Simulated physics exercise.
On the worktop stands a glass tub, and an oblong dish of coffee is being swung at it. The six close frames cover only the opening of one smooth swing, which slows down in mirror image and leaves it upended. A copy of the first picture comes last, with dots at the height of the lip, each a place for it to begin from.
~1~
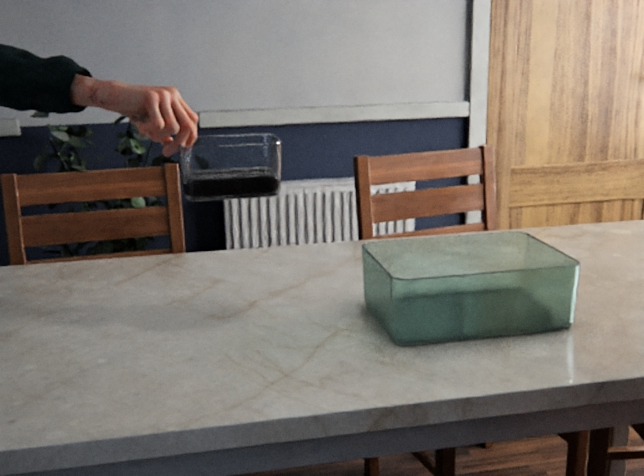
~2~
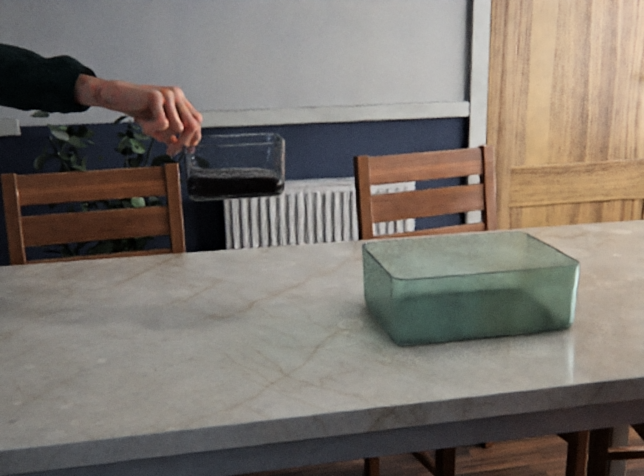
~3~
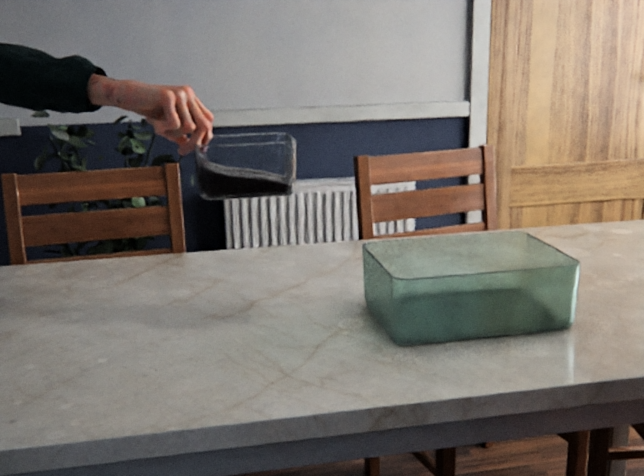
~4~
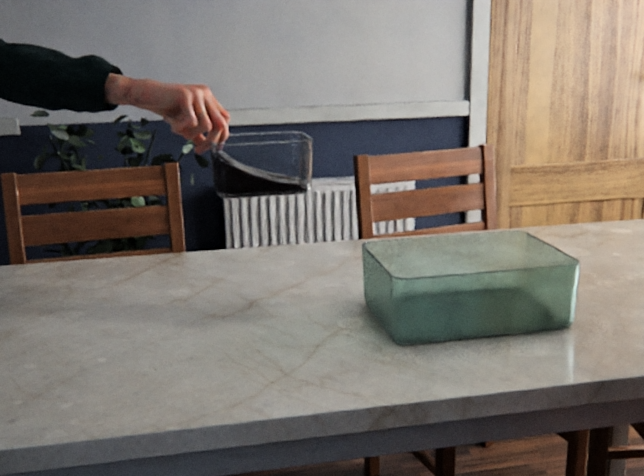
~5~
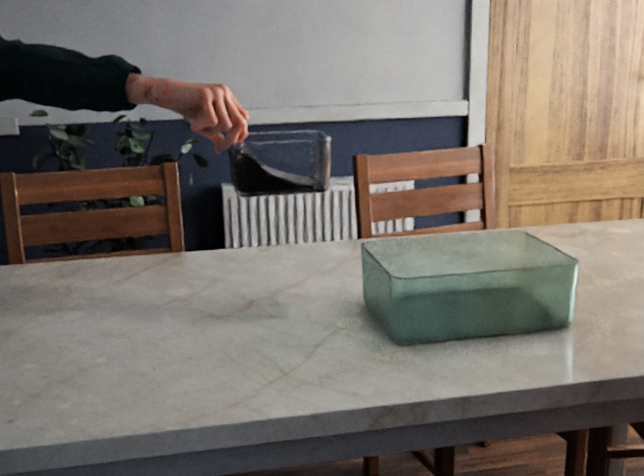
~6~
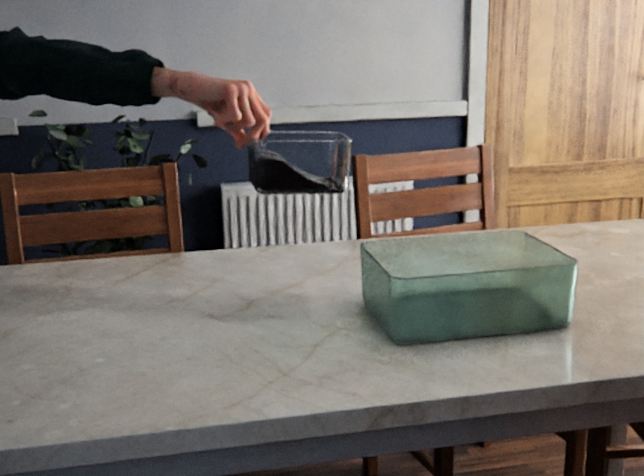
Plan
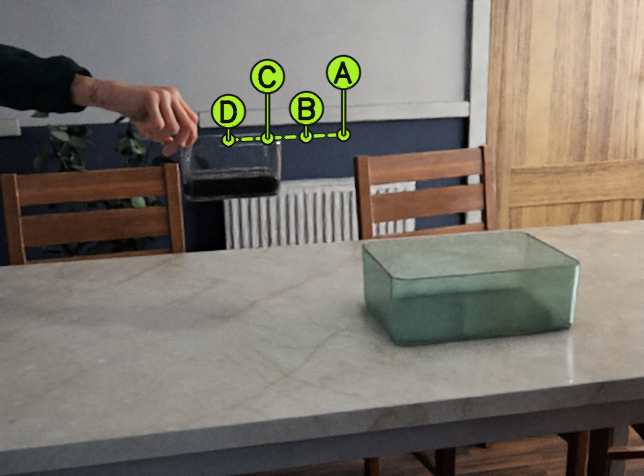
To begin with, a hand at the left holds a clear oblong dish of dark liquid above a pale table, where a greenish glass tub sits at the right. The hand carries the dish steadily rightward, the liquid sloping inside, and by the end the dish is slightly tilted nearer the still tub.
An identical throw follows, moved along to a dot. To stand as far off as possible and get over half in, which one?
Dot D just does it.
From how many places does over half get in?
All four.
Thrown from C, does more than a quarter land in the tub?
Yes.
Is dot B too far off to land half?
No, not at all.
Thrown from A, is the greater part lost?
No, that is safe.
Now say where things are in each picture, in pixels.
In the first frame, upright, lip at (275, 137); tub from (392, 344) to (571, 326); nothing has left yet.
In the second frame, upright, lip at (279, 137); nothing has left yet.
In the third frame, upright, lip at (290, 136); nothing has left yet.
In the fourth frame, upright, lip at (305, 135); nothing has left yet.
In the fifth frame, upright, lip at (324, 134); nothing has left yet.
In the sixth frame, tipped about 3°, lip at (344, 136); nothing has left yet.
On the marked copy, A at (343, 134); B at (306, 136); C at (267, 138); D at (228, 139).
With A, about 81 % lands in the tub, 3 % falls short and 16 % goes beside or beyond.
With B, about 85 % lands in the tub, 3 % falls short and 12 % goes beside or beyond.
With C, about 79 % lands in the tub, 14 % falls short and 7 % goes beside or beyond.
With D, about 64 % lands in the tub, 30 % falls short and 5 % goes beside or beyond.
